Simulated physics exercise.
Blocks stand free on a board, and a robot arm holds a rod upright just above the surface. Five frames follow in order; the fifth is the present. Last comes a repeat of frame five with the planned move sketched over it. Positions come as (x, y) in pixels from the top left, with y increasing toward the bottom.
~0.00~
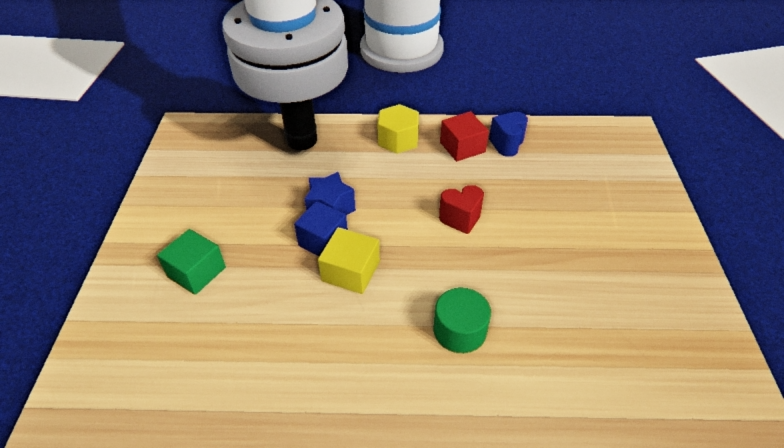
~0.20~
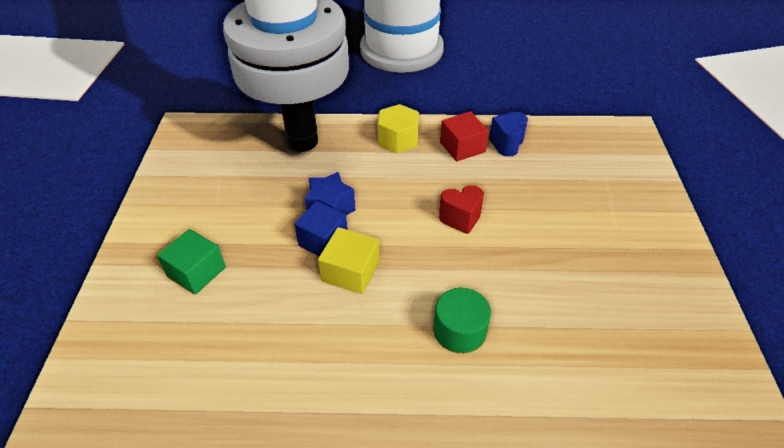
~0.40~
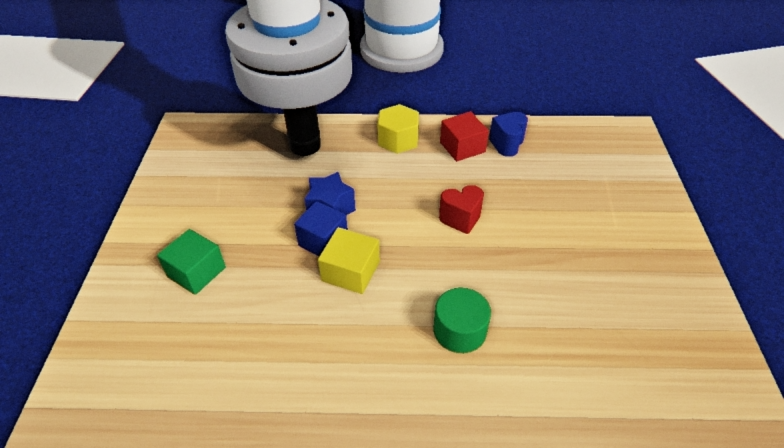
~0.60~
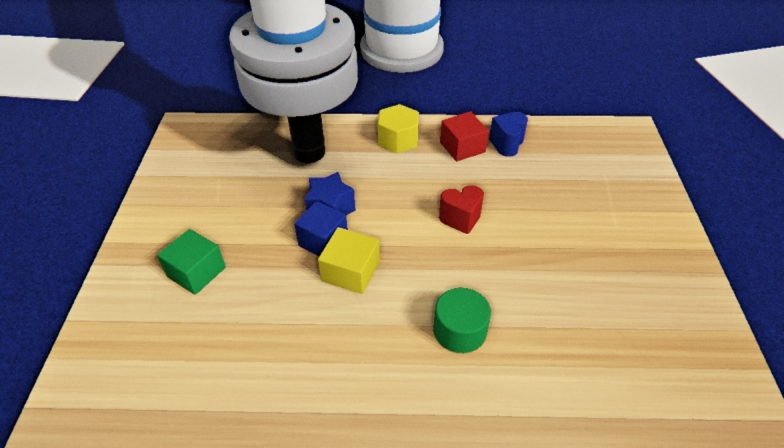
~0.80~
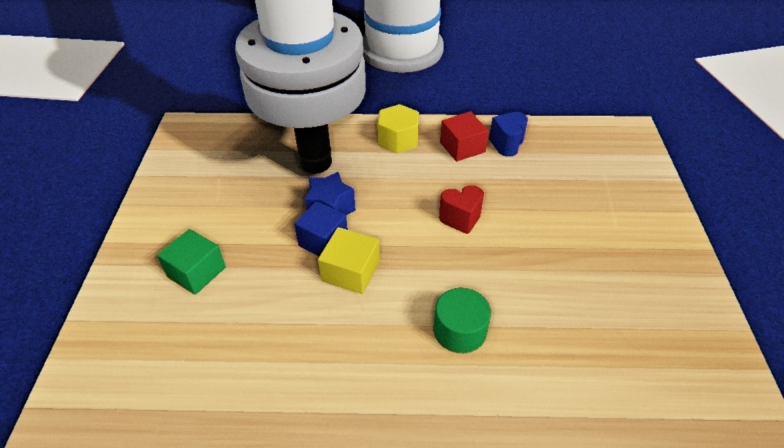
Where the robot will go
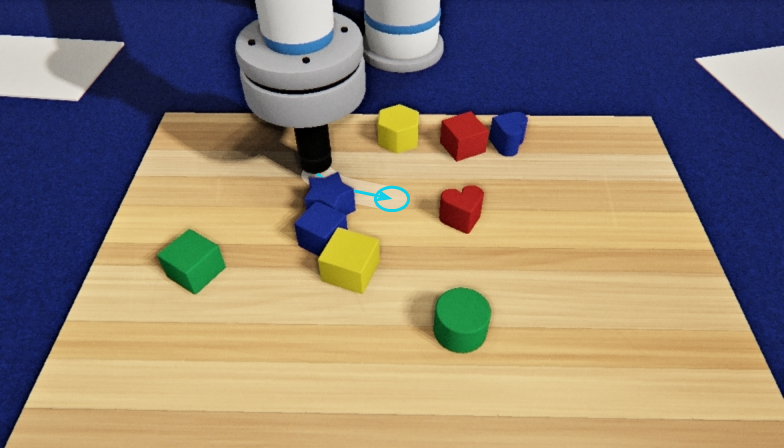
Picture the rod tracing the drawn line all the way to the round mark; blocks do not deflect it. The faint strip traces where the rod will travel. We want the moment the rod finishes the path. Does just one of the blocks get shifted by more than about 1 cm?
Short answer: Yes.
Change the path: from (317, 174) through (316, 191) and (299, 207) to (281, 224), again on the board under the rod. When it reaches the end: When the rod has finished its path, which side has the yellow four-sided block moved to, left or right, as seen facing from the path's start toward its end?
It is pushed towards the left-hand side.
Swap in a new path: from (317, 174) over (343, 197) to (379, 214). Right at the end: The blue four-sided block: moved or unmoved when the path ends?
It is moved off its spot.
The line goes from (317, 174) via (350, 190), ending at (392, 199).
The first path, step by step. Halfway along, rod (351, 181); blue four-sided block (318, 221); blue star-shaped block (339, 191), turned 30° clockwise.
At the end, rod (392, 189); blue four-sided block (318, 221); blue star-shaped block (344, 192), turned 45° clockwise; red heart unmoved.
